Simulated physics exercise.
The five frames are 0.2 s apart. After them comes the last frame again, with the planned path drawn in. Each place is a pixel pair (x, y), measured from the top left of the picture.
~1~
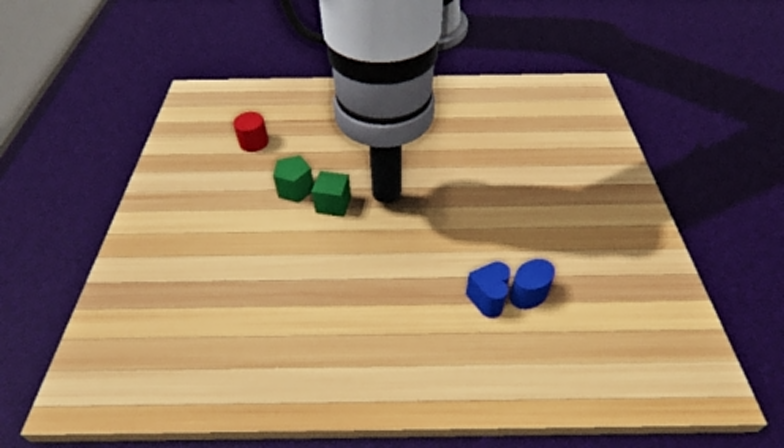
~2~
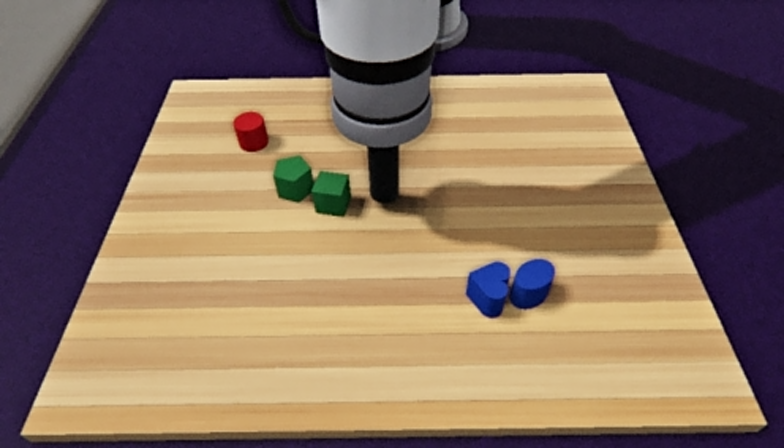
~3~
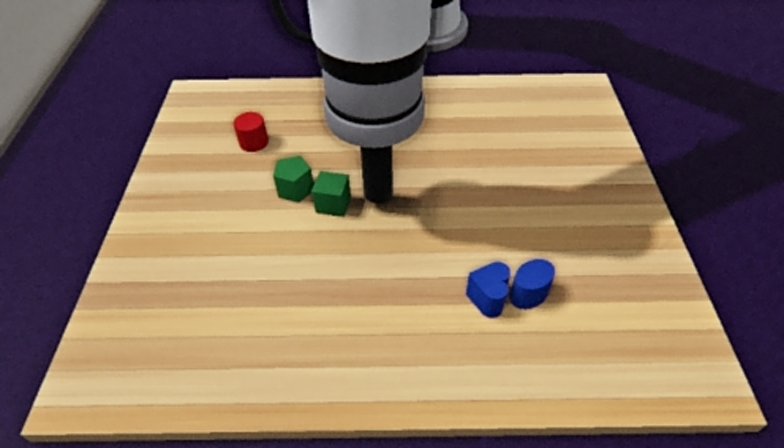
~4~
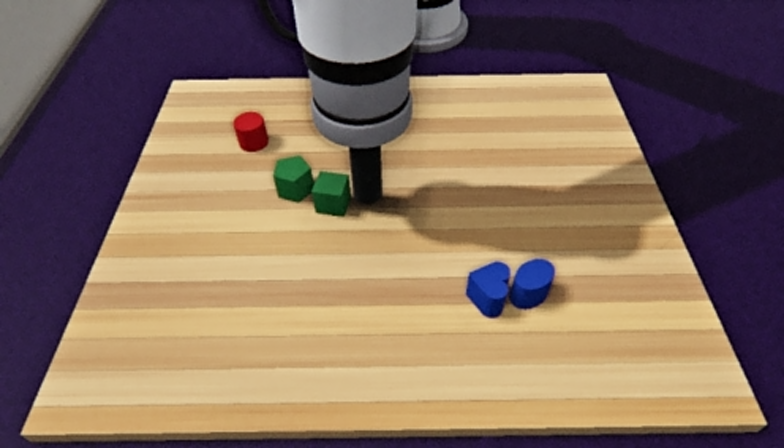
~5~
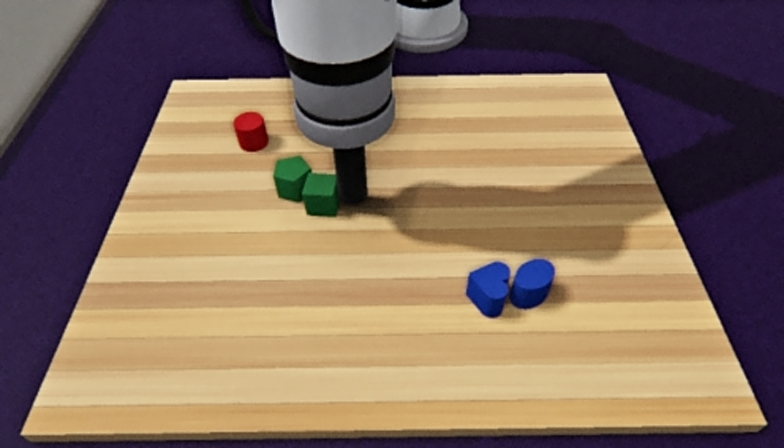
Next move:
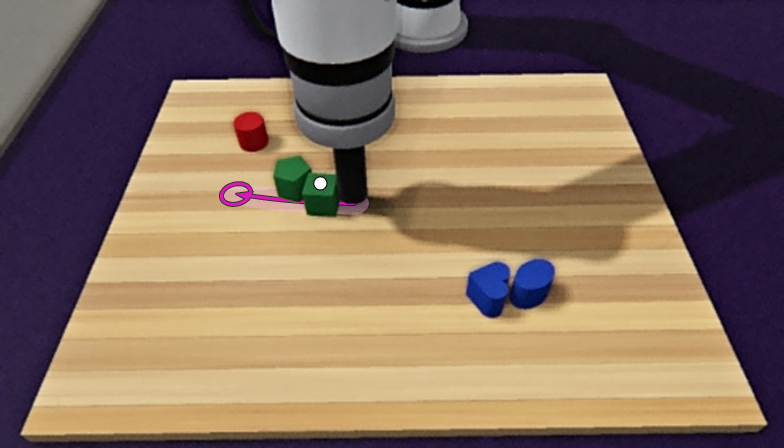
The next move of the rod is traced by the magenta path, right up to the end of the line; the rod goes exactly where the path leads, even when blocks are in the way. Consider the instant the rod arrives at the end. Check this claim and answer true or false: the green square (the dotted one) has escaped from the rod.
True - the claim holds.
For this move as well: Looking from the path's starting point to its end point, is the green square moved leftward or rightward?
Goes left.
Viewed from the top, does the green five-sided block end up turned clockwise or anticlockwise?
Answer: With the clock.
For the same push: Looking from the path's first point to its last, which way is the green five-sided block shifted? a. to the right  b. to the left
My pick is a.
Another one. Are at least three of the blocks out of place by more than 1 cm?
That would be a no.
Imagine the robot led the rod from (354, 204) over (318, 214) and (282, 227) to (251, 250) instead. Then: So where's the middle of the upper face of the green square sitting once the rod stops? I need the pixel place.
The top centre is at (246, 195).
The drawn path runs from (354, 204) over (314, 202) and (274, 199) to (236, 194); the dot is on the green square.
What follows on the original path. One third of the way, rod at (311, 193); green five-sided block at (279, 165), turned 30° clockwise; green square at (279, 189), turned 30° anticlockwise.
Two thirds of the way, rod at (271, 189); green five-sided block at (256, 156), turned 70° clockwise; green square at (245, 195), turned 75° anticlockwise.
At the end, rod at (233, 185); red round block not moved; green five-sided block at (244, 151), turned 130° clockwise; green square at (240, 197), turned 85° anticlockwise.
